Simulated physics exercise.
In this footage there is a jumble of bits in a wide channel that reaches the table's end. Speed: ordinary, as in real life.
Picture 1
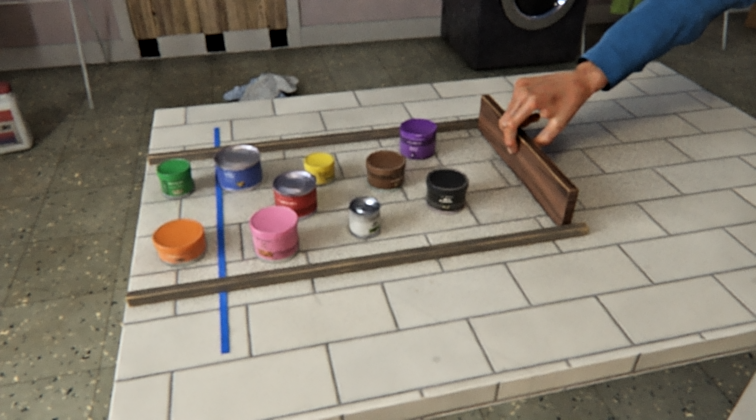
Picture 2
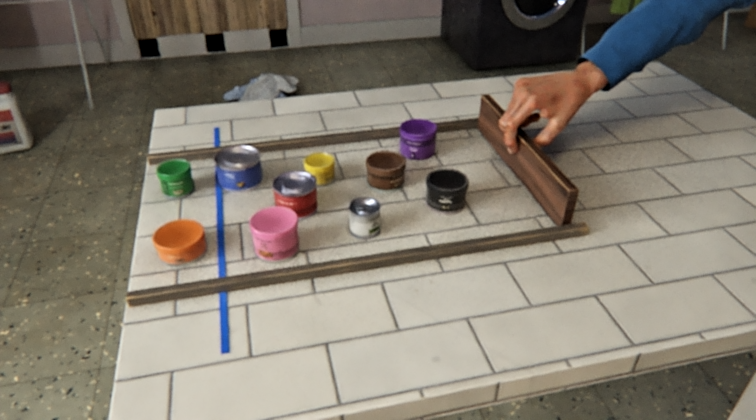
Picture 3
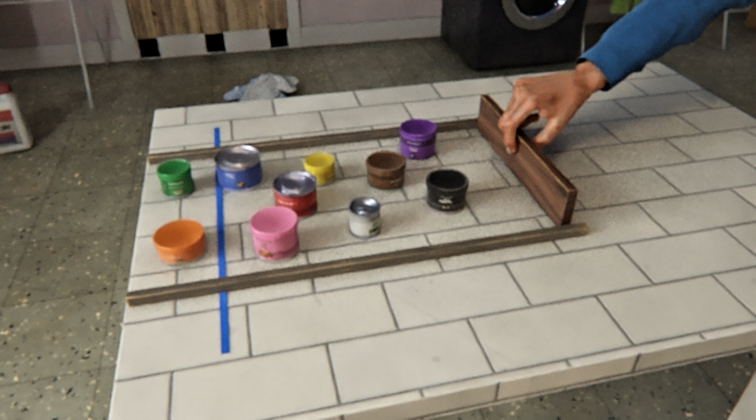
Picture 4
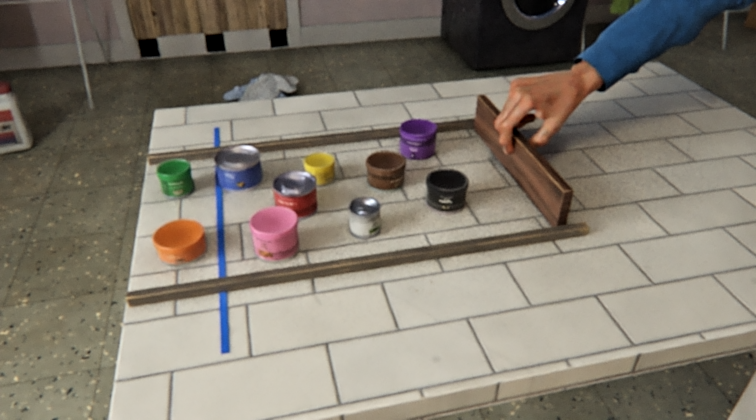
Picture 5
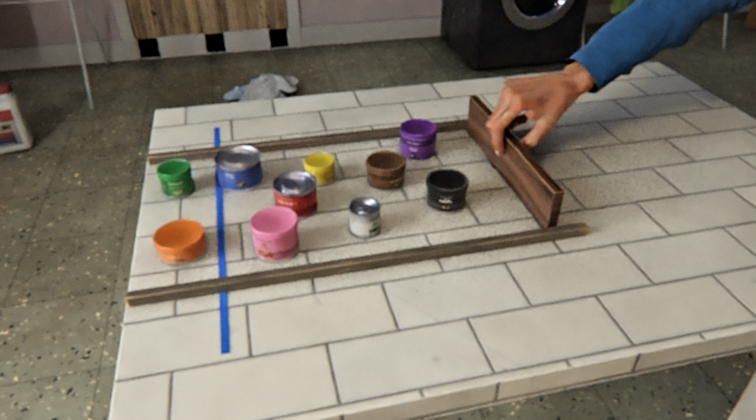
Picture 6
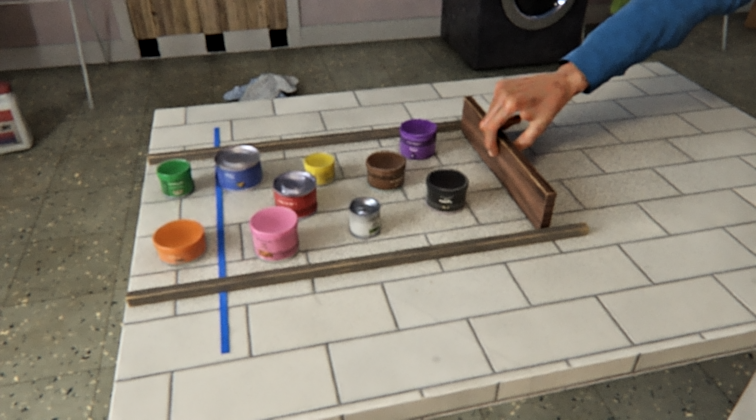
Hand sliding a dark wooden board slightly left between two rails, towards colourful pots and tins standing still on a tiled tabletop.
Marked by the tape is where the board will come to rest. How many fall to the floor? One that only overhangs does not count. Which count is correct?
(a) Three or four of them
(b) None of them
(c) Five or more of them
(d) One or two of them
Answer: D.
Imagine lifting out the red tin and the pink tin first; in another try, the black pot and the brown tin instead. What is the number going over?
That makes 1 fallen, then 1 fallen in the other try.
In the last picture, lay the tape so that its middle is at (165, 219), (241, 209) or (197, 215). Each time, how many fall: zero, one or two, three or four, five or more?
First five or more, then none, then 1 or 2.
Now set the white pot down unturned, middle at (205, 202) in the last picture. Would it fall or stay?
From that start, the object then is safe.
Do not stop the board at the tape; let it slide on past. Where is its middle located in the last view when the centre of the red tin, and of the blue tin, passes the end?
The middle is at (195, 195) when it's the red tin, and at (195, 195) when it's the blue tin.
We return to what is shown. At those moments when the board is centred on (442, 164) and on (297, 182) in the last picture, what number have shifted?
Tally: First 2; then 8.
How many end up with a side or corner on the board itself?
The count in contact is 5.
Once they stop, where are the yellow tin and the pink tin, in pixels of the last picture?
In the last picture the yellow tin sits at (202, 179) while the pink tin sits at (159, 262).
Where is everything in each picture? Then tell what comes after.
In the first picture, green tin (176, 179); orange tin (181, 242); blue tin (239, 168); board (521, 154); tape (220, 212).
In the second picture, orange tin (181, 242); pink tin (275, 235).
In the third picture, blue tin (239, 169); yellow tin (320, 170).
In the fourth picture, green tin (176, 179); black pot (447, 192).
In the fifth picture, orange tin (181, 242); purple tub (418, 140).
In the sixth picture, green tin (176, 179); orange tin (181, 242); blue tin (239, 169); board (502, 157); tape (220, 212).
Soon after, none off yet; green tin at rest near (176, 179); orange tin at rest near (181, 242); blue tin at rest near (239, 169).
In the end, the number that fall off is one or two; gone, green tin.
